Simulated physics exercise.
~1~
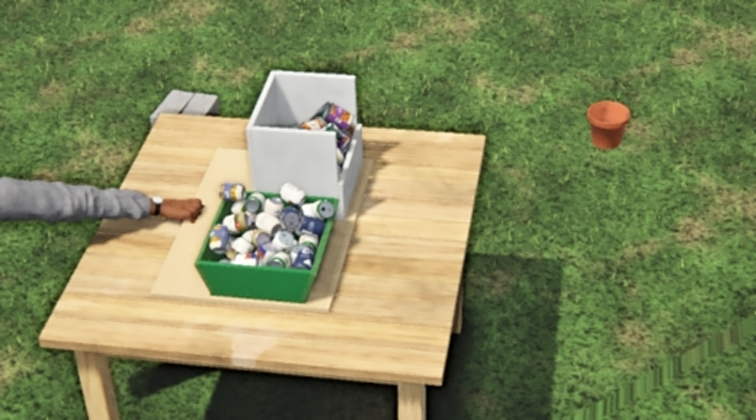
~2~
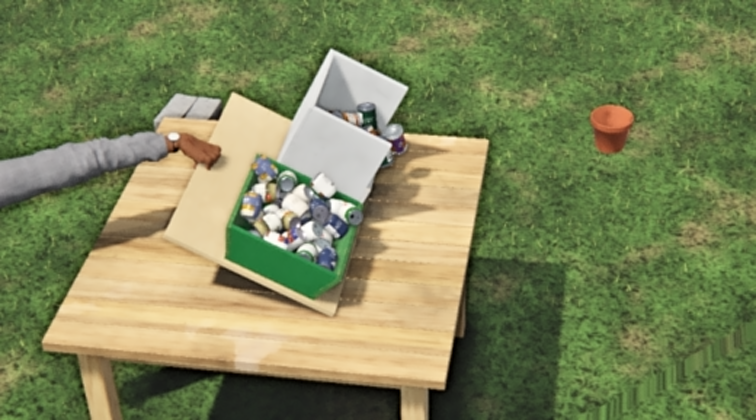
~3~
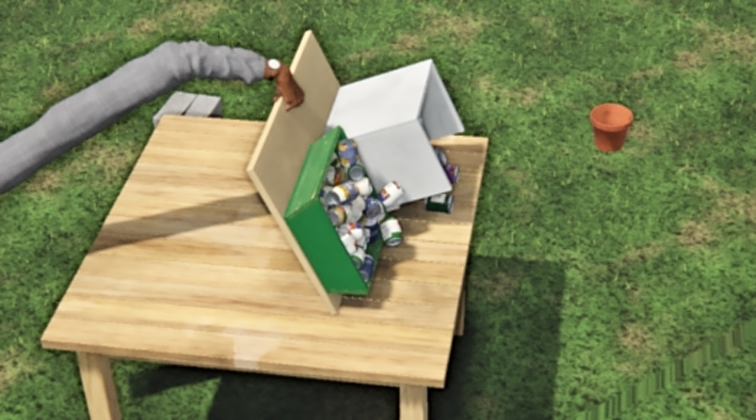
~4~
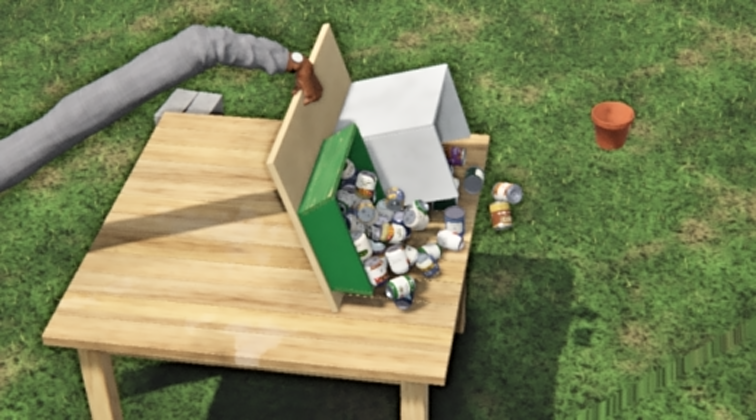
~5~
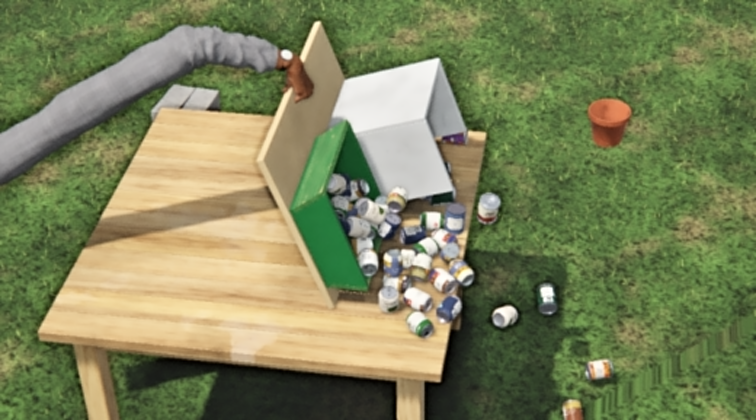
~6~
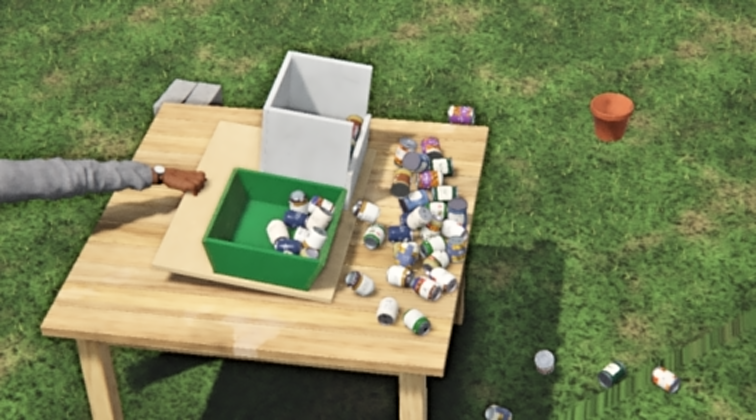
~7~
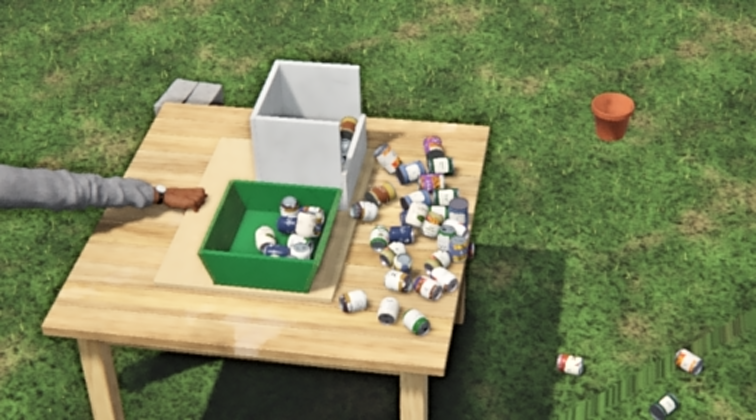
At the start, a white container and a green container, both holding small cans, sit on a board on a wooden table, with a gray-sleeved hand at the board's left edge. The hand lifts that edge, tipping both containers to the right. As the board nears upright, cans spill from them onto the table, and several drop over the right edge onto the grass. The hand then lowers the board flat again. At the end, the green container holds only a small group of cans, while many lie scattered across the table's right side and a few rest on the grass.
